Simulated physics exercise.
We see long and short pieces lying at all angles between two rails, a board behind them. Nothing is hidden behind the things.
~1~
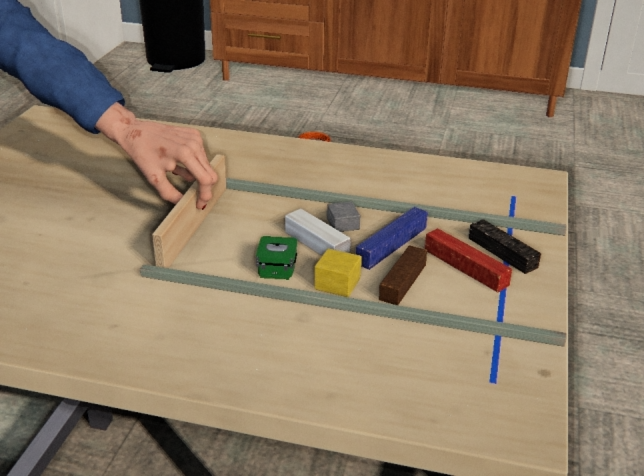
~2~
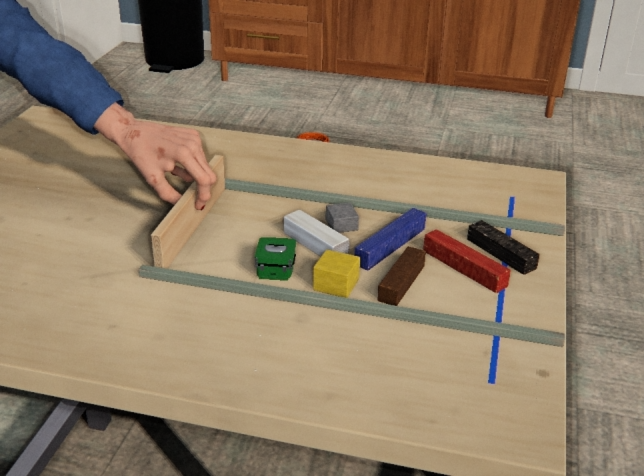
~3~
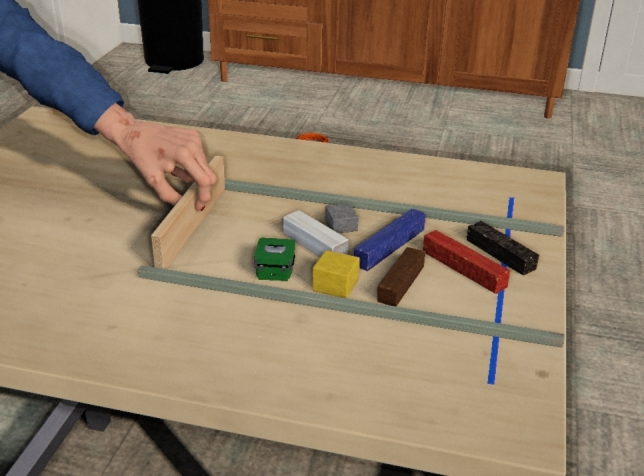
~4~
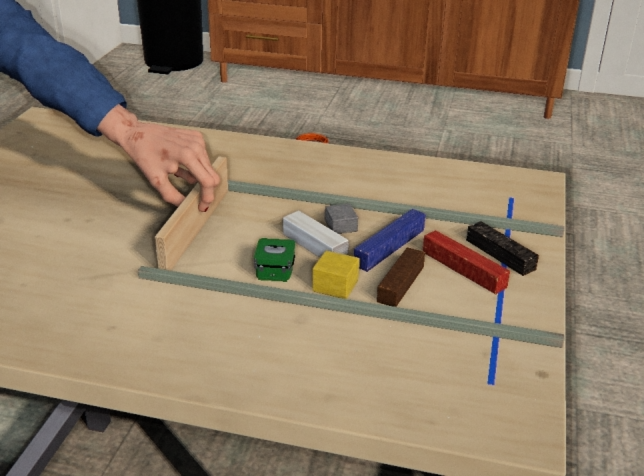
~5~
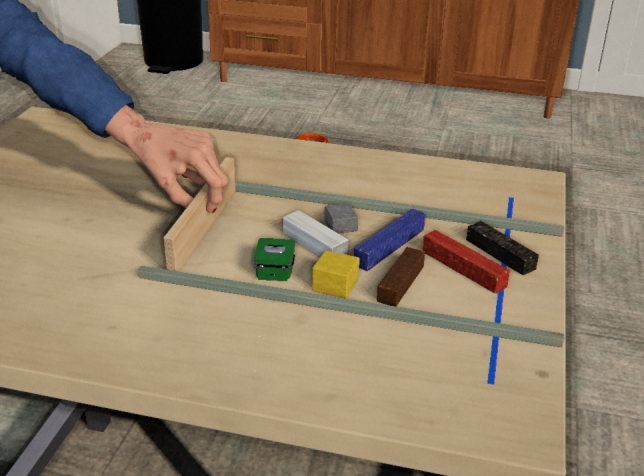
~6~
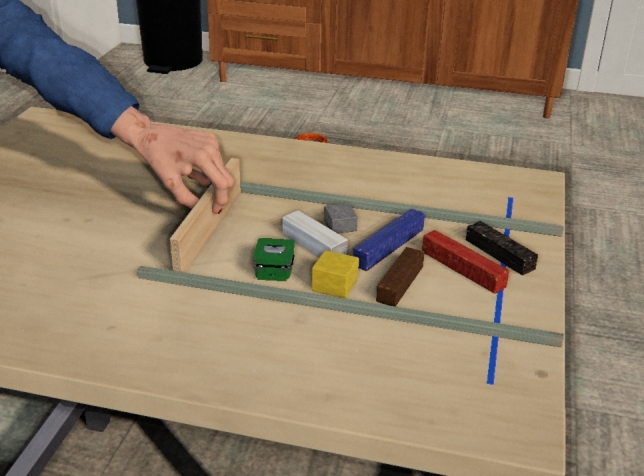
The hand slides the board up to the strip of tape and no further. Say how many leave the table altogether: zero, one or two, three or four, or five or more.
The number that fall off is three or four.
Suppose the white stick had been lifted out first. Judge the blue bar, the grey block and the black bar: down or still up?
The blue bar does not fall; the grey block holds on; the black bar goes over.
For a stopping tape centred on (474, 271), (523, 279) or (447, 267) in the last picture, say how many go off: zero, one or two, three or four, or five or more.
The falls would be one or two; at least five; not one.
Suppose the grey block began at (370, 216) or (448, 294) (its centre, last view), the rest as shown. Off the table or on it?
Place by place, it holds on; falls.
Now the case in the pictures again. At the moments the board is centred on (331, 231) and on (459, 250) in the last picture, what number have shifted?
First 6, then 8.
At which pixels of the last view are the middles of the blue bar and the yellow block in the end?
About (564, 264), and the other about (561, 311).
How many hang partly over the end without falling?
That would be 2.
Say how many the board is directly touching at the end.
The number is 3.
A little later, none off yet; black bar at rest near (501, 247); red bar at rest near (464, 261); brown bar at rest near (401, 276).
Next, none off yet; black bar moving near (508, 245); red bar shifted a little near (509, 264); brown bar shifted about its own width near (490, 291).
When it is over, the number that fall off is three or four; down, brown bar, red bar and black bar.
